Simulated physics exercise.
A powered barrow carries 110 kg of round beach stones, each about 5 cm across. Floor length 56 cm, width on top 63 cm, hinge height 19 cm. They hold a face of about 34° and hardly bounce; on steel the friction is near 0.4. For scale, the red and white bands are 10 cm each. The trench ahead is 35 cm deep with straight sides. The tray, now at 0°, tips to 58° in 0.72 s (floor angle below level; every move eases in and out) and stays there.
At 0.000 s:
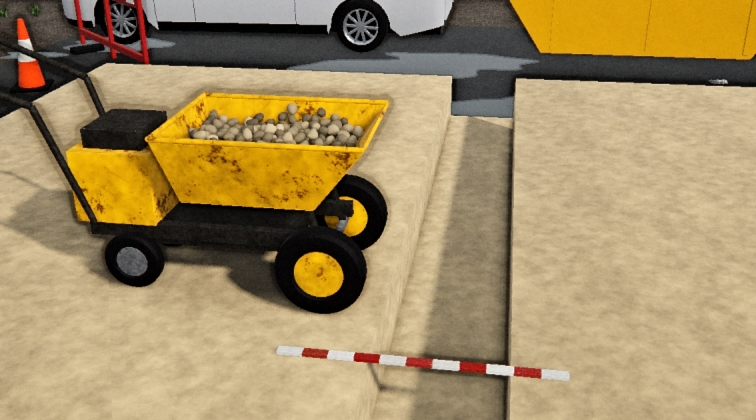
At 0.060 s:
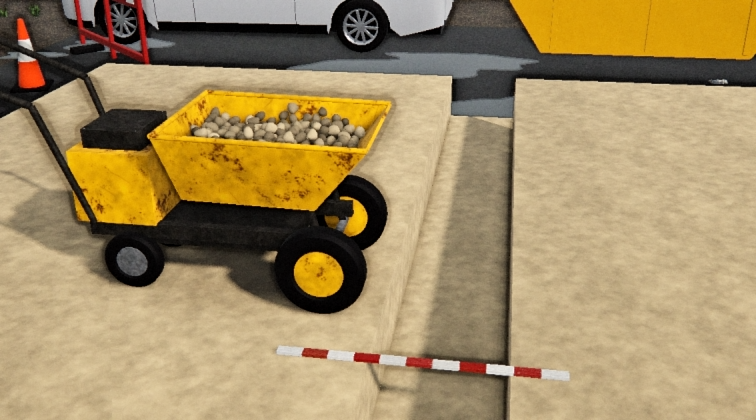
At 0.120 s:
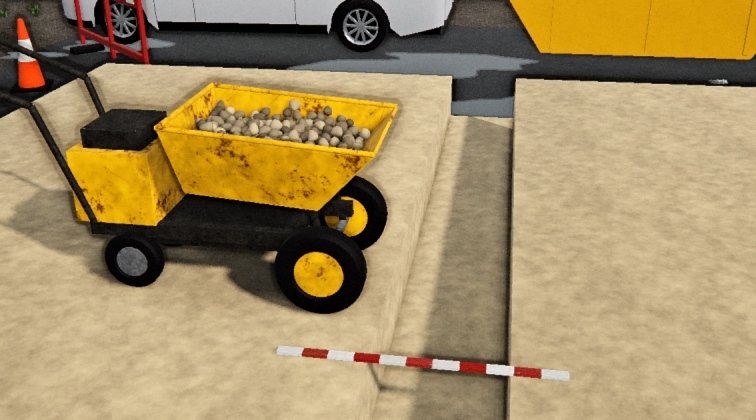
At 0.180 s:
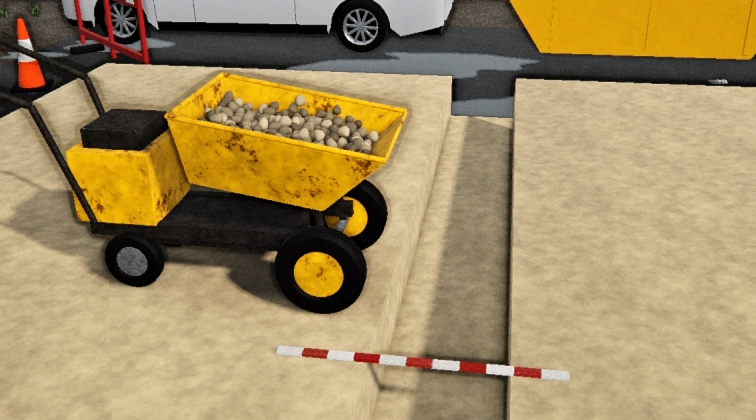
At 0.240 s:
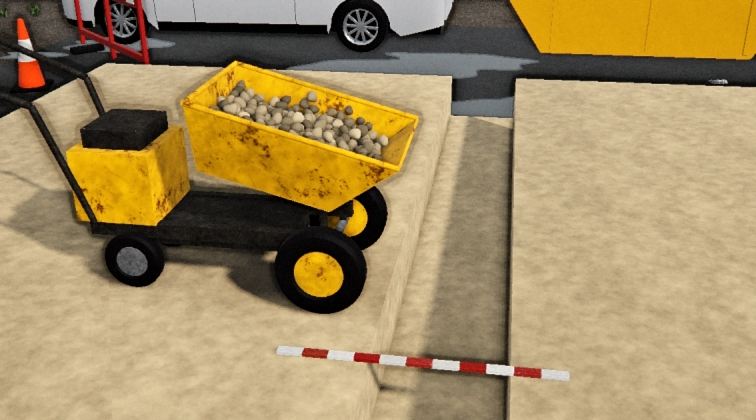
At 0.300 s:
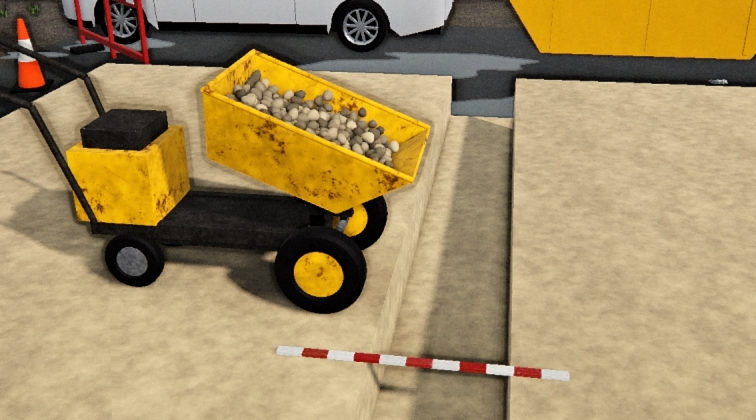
A rusty yellow tray heaped with round grey and tan stones sits on a small wheeled barrow at left, seen from slightly above by a still camera. Around it lie pale sandy ground, a straight trench to its right, a red-and-white banded pole in front, and a white vehicle and yellow container behind. The tray tilts slowly, then faster, its rear rising and front dipping rightward, while the stones shift slightly inside and the barrow stays put.
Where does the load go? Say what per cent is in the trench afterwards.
Some 42 per cent of it.
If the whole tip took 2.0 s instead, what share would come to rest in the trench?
Then about 60 per cent.
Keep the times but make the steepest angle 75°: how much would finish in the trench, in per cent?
It would be near 45 per cent.
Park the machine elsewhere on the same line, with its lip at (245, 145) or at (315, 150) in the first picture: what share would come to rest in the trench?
About 70 and 70 per cent.
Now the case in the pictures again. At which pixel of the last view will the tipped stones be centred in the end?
Near (507, 288).
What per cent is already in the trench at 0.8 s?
About 10 per cent by then.
After 0.5 s the floor is at 49°; 100 % in the tray; the foremost stones are at (431, 198).
After 0.8 s the floor is at 58°; 89 % in the tray, 10 % in the trench, 1 % past the trench; the foremost stones are at (521, 250).
After 1.2 s the floor is at 58°; 46 % in the tray, 15 % in the trench, 39 % past the trench; the foremost stones are at (656, 307).
After 3.1 s the floor is at 58°; 17 % in the tray, 42 % in the trench, 41 % past the trench; the foremost stones are past the picture's edge.
